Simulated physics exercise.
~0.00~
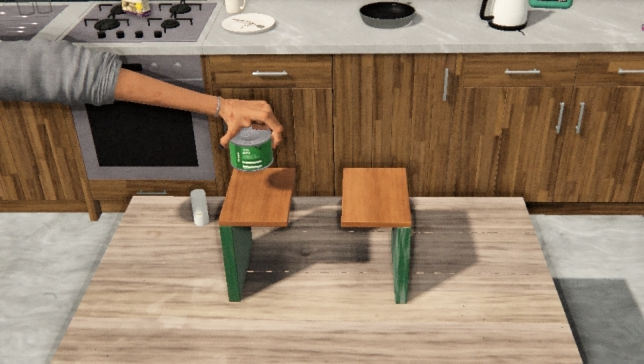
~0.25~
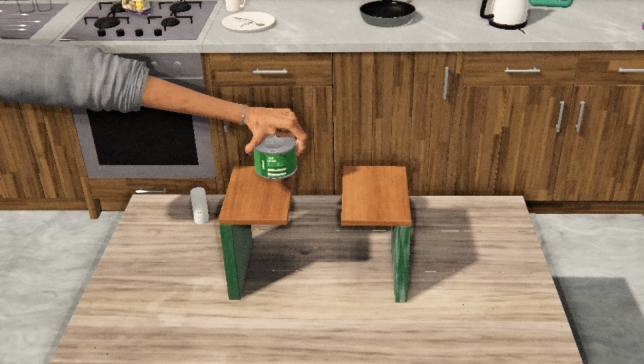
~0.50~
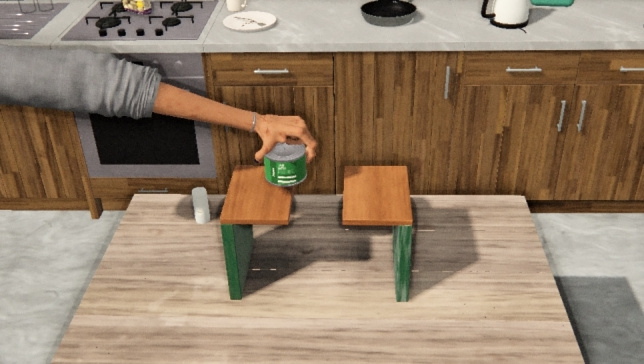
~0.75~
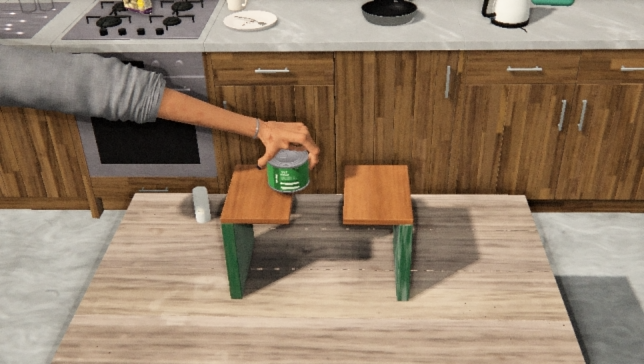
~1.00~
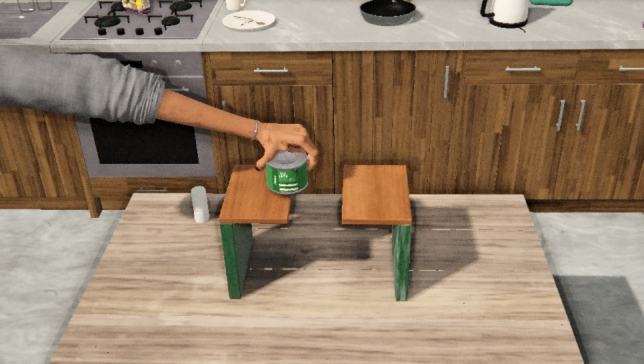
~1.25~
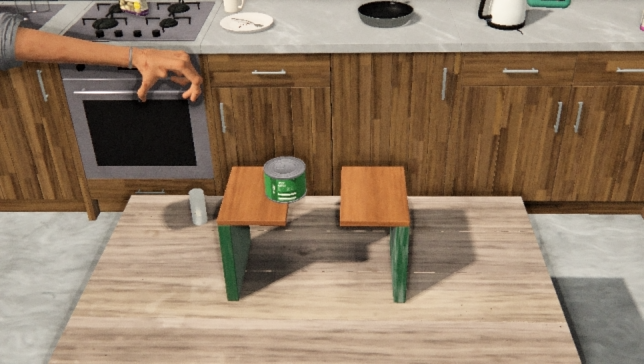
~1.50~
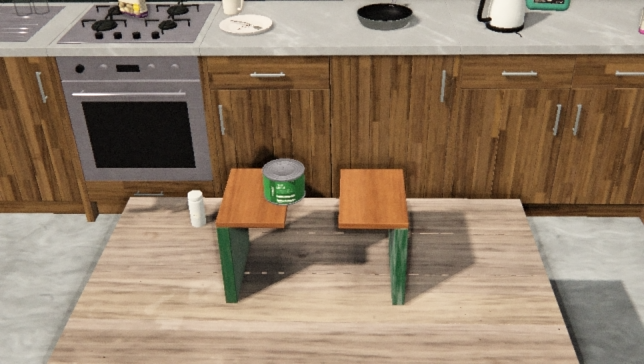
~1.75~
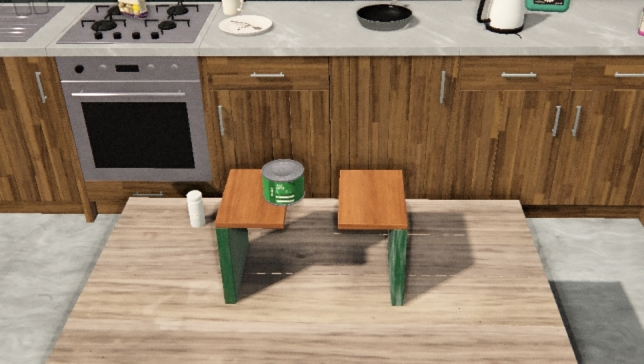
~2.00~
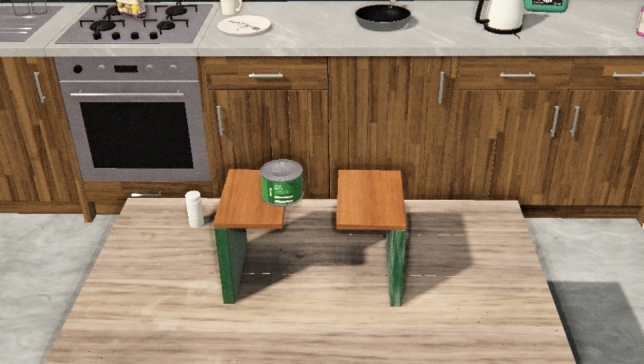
A hand in a grey sleeve reaches in from the left, holding a green tub with a grey lid above a wooden table in a kitchen, seen from slightly above by a gently swaying camera. Two supports with orange-brown tops and green uprights stand a little apart, with a white shaker to their left. The hand carries the tub rightward and lowers it at the inner edge of the left support. It lets go and withdraws to the left. The tub stays perched there, partly overhanging the gap, while the shaker remains still.
